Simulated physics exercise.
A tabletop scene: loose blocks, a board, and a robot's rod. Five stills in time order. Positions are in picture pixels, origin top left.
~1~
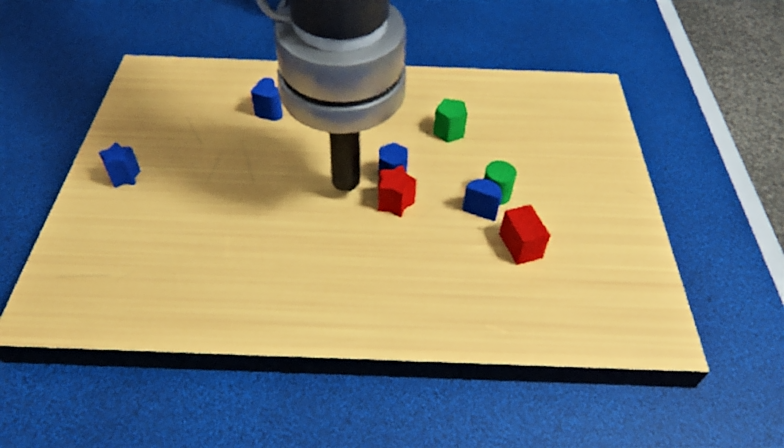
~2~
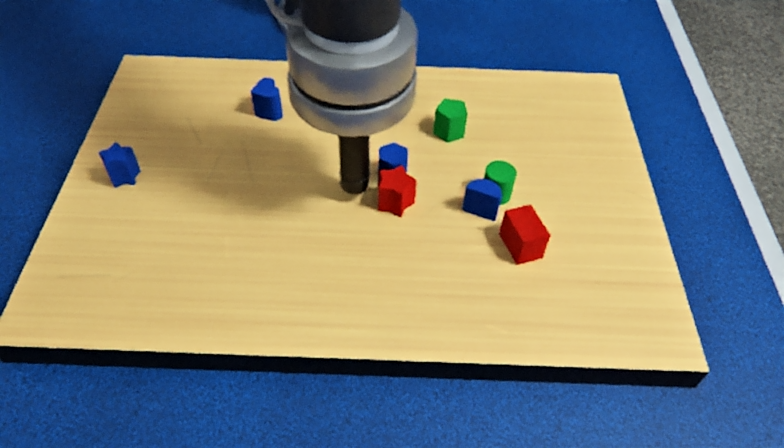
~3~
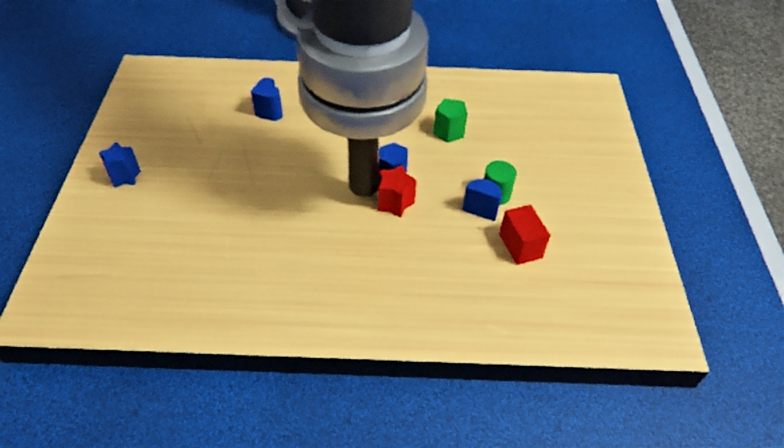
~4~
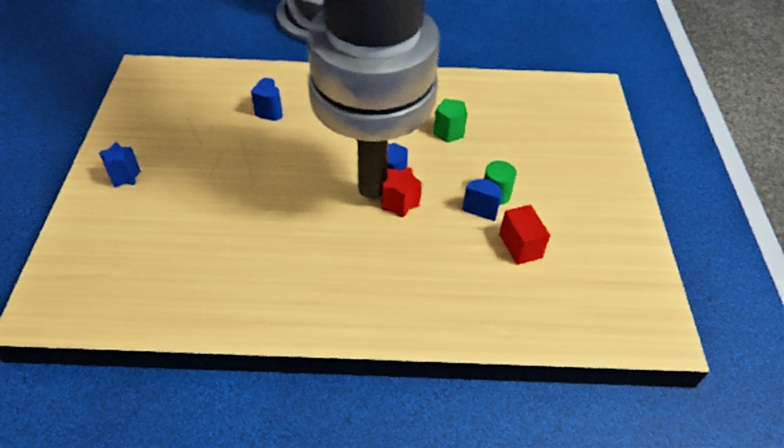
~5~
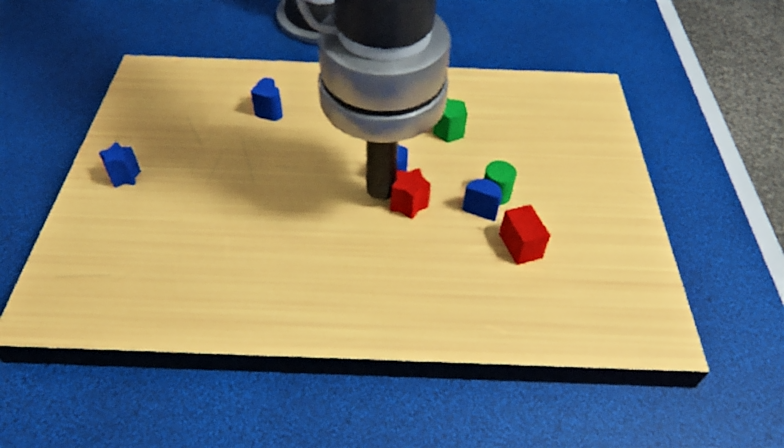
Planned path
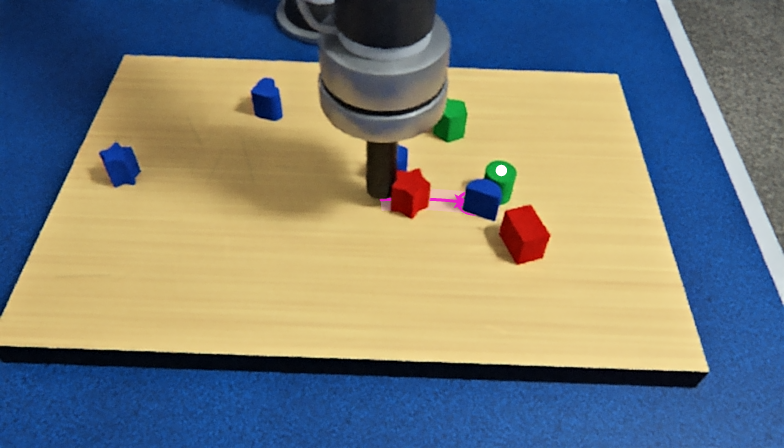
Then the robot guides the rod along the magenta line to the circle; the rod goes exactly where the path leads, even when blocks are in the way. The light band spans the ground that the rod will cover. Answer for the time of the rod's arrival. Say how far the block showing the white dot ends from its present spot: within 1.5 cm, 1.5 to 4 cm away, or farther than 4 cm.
Between 1.5 and 4 cm.
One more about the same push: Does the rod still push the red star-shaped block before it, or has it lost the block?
My guess is it keeps its place ahead of the rod.
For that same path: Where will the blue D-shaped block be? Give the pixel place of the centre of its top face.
I'd expect the centre of its top face to be at (533, 194).
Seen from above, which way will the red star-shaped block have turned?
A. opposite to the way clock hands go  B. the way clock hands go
That would be A.
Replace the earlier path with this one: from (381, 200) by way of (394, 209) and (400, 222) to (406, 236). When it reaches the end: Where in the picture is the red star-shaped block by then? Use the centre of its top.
Near (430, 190).
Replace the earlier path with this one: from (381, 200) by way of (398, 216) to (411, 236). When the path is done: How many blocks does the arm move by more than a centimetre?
That's one.
Drawn move, from (381, 200) through (427, 199) to (472, 203); the dot is on the green cylinder.
On the path given first. One third of the way, rod (412, 189); red star-shaped block (442, 180).
Two thirds of the way, rod (444, 190); red star-shaped block (475, 181); blue D-shaped block (509, 193), turned 15° clockwise.
At the end, rod (474, 193); red star-shaped block (508, 178), turned 25° anticlockwise; blue D-shaped block (533, 194), turned 65° clockwise; green cylinder (525, 162); red rectangular block (532, 225).
